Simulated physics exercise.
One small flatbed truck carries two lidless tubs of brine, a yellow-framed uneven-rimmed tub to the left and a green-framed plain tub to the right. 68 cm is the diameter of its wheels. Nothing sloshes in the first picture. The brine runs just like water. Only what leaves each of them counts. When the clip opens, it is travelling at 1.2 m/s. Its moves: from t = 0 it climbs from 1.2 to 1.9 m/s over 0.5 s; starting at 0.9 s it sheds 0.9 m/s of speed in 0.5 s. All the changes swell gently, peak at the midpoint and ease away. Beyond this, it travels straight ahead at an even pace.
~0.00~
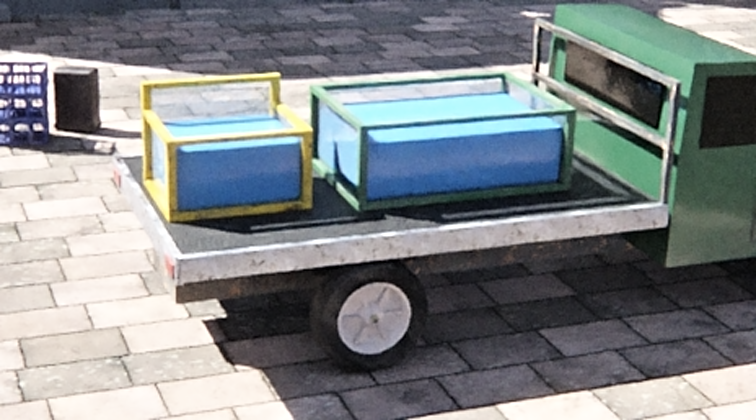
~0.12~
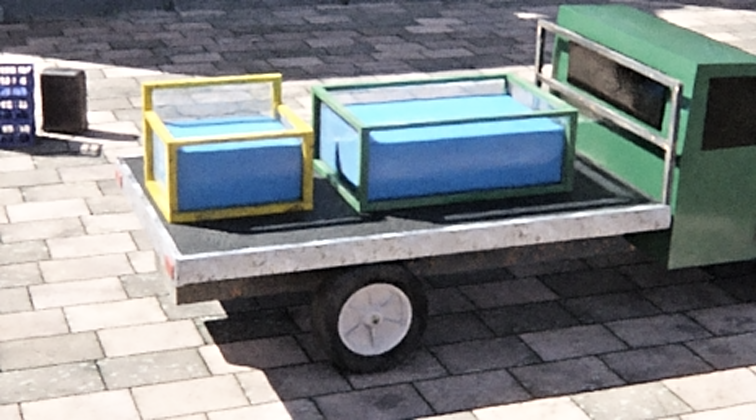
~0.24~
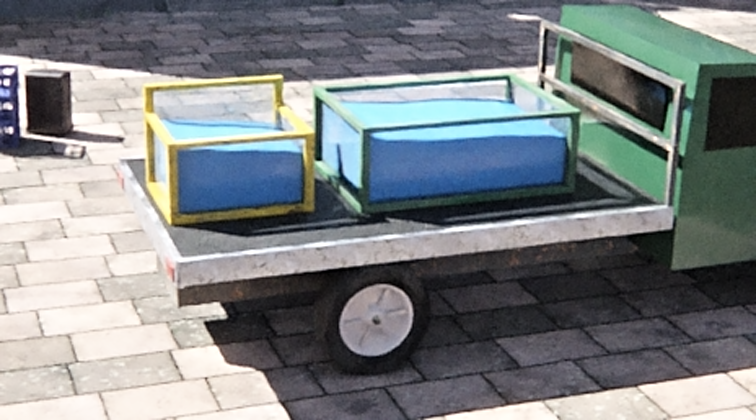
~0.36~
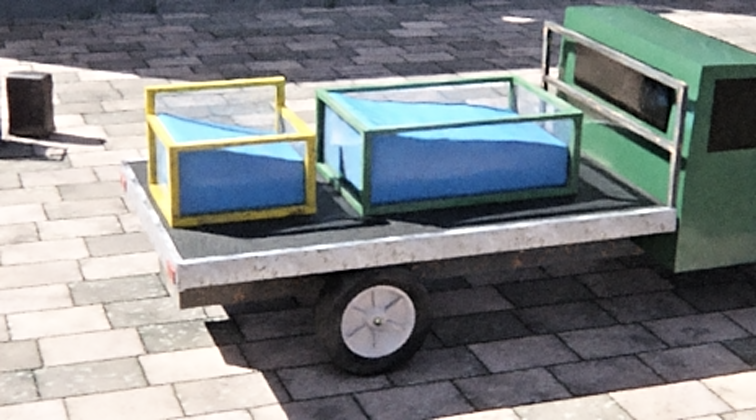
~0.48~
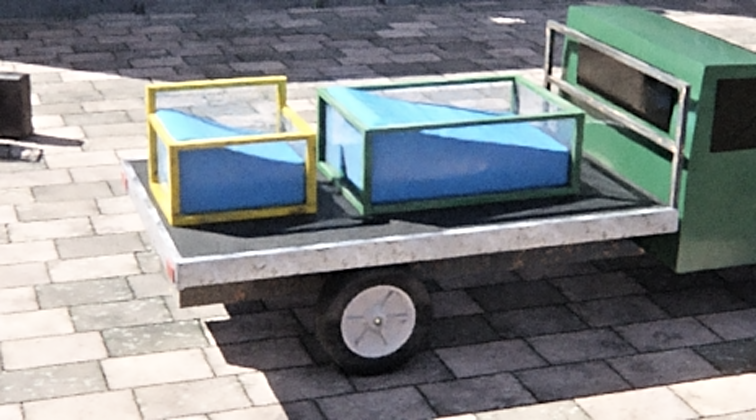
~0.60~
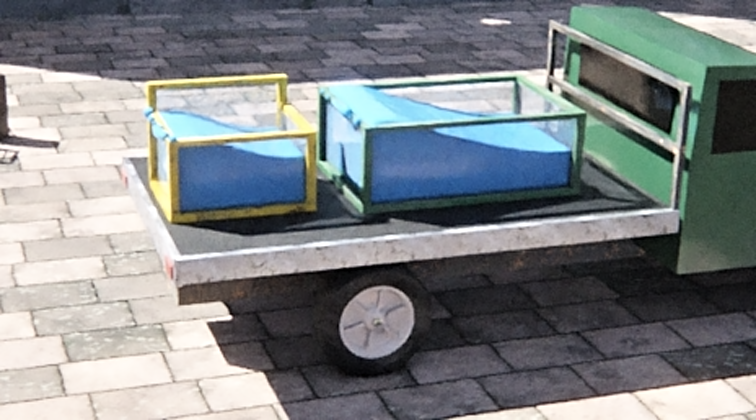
At the start, blue liquid lies nearly level in a yellow-framed tub and a larger green-framed tub on a flatbed truck. As the truck rolls right past a blue crate and dark box, the liquid in both tubs sinks toward the cab and climbs clearly at the left, its surface curving.
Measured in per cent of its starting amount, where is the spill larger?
It's the right-positioned one that ends up worse off.
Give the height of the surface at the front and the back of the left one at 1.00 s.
Front 46 cm, back 28 cm.
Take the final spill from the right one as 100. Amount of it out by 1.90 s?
About 60 percent, give or take.
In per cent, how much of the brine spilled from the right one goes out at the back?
Share: Near 20%.
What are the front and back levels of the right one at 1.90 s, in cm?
Front: 36 cm; back: 24 cm.
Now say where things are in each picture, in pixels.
In the first frame, left tub, front level (286, 139), back level (184, 147); right tub, front level (548, 124), back level (373, 138); the front is on the right, levels are read along the near walls.
In the second frame, left tub, front level (287, 140), back level (185, 148); right tub, front level (550, 125), back level (374, 139).
In the third frame, left tub, front level (288, 147); right tub, front level (551, 133).
In the fourth frame, left tub, front level (289, 156), back level (186, 139); right tub, front level (553, 140).
In the fifth frame, left tub, front level (290, 157), back level (187, 134); right tub, front level (555, 147), back level (378, 119).
In the sixth frame, left tub, front level (290, 152), back level (187, 136); right tub, front level (556, 147), back level (379, 117).
By 1.00 s the left one has lost nothing (front 46 cm, back 29 cm); the right one has lost nothing (front 35 cm, back 34 cm).
By 1.40 s the left one has lost 1 per cent, mostly over the front, some over the back (front 42 cm, back 26 cm); the right one has lost nothing (front 67 cm, back 16 cm).
By 1.90 s the left one has lost 2 per cent, over the front (front 27 cm, back 43 cm); the right one has lost 10 per cent, over the front, a little elsewhere (front 37 cm, back 24 cm).
By 4.39 s the left one has lost 2 per cent, over the front; the right one has lost 17 per cent, mostly over the front, some over the back.
